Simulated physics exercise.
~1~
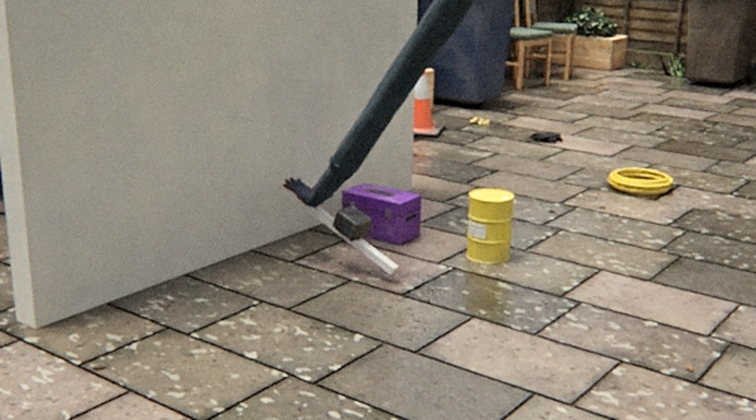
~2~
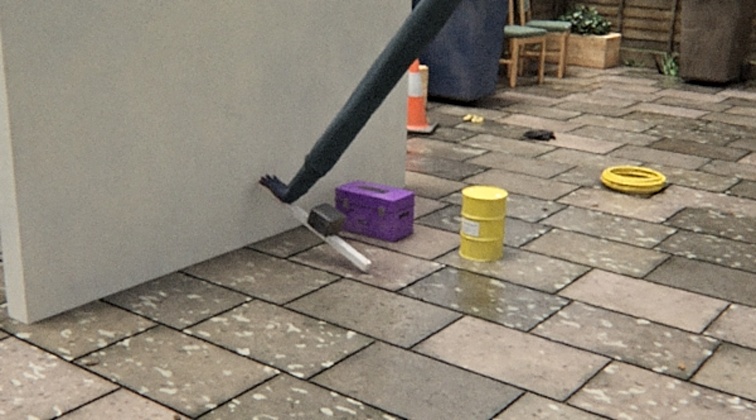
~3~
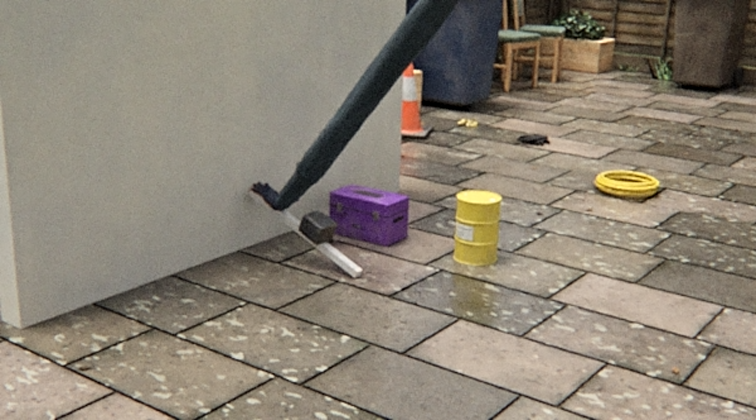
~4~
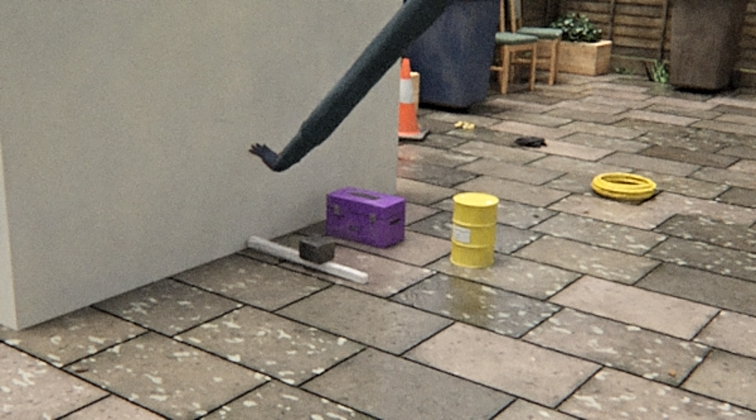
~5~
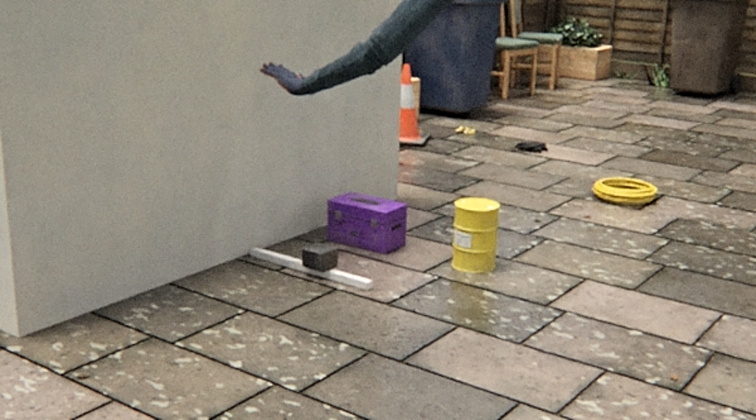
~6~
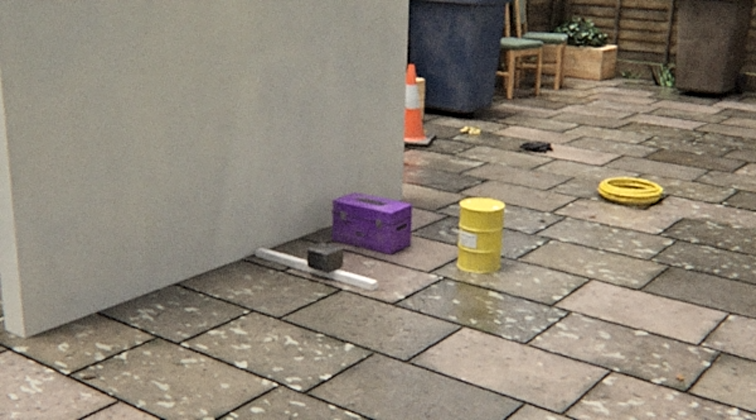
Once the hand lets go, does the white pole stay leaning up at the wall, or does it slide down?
It slides down. Once the hand draws away, the pole ends up lying low on the slabs beside the purple toolbox.
